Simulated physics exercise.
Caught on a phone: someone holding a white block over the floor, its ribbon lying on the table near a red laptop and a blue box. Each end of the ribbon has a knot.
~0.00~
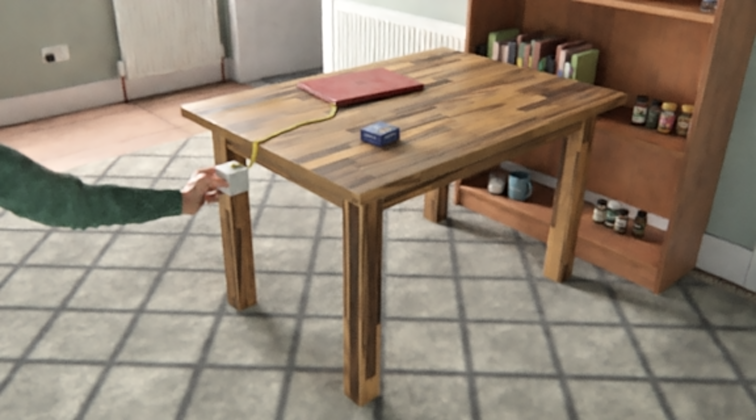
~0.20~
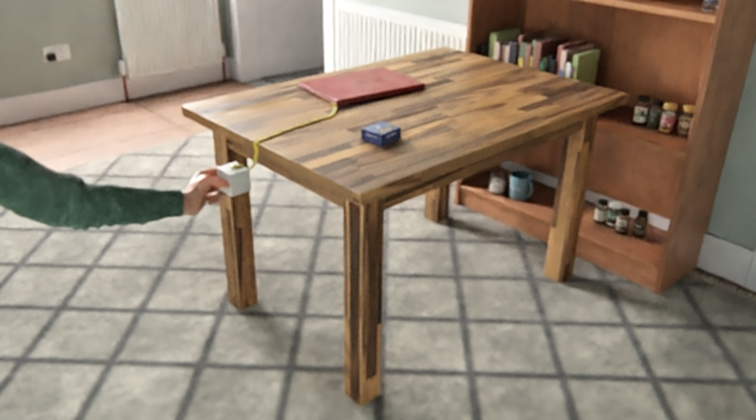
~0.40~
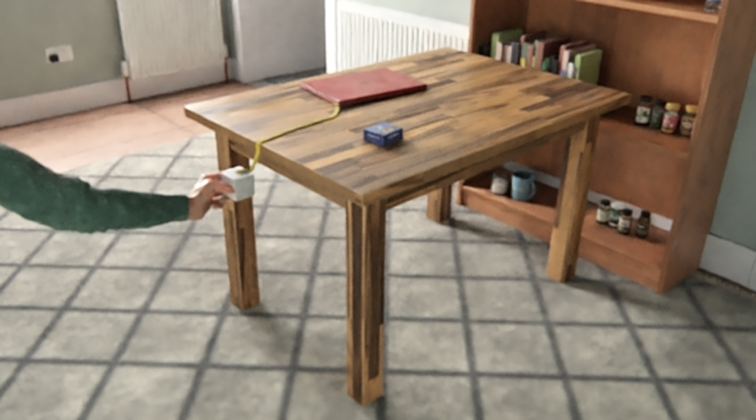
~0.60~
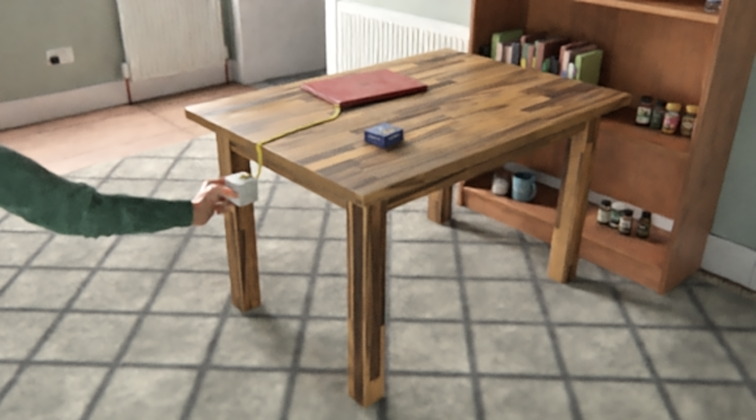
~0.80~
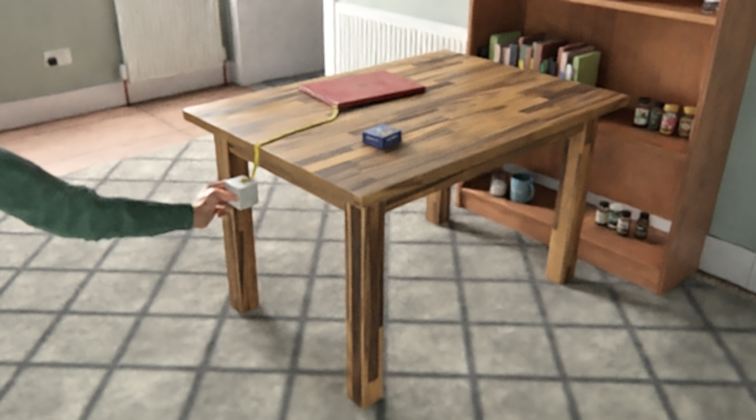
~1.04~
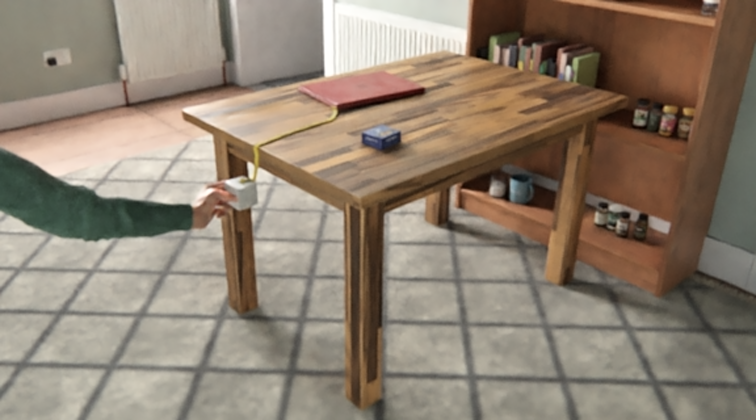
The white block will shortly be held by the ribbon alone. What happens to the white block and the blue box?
What you'd see is the white block that stays suspended, while the blue box remains in place.
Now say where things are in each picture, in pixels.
The first frame shows white block (233, 179); red laptop (361, 83); blue box (380, 128).
The second frame shows white block (234, 179).
The third frame shows white block (238, 184).
The fourth frame shows white block (242, 189); ribbon through (327, 120) (289, 132).
The fifth frame shows white block (242, 193); ribbon through (325, 121) (287, 134).
The sixth frame shows white block (241, 193); red laptop (362, 86); blue box (382, 131); ribbon tied to the laptop, with little slack.
By 1.50 s, block in the air near (272, 188); laptop still; box still.
By 2.24 s, block in the air near (264, 202); laptop still; box still.
By 3.06 s, block in the air near (264, 210); laptop still; box still.
When it is over, block in the air near (241, 217); laptop still; box still. The white block hangs in the air and the blue box remains where it stands.
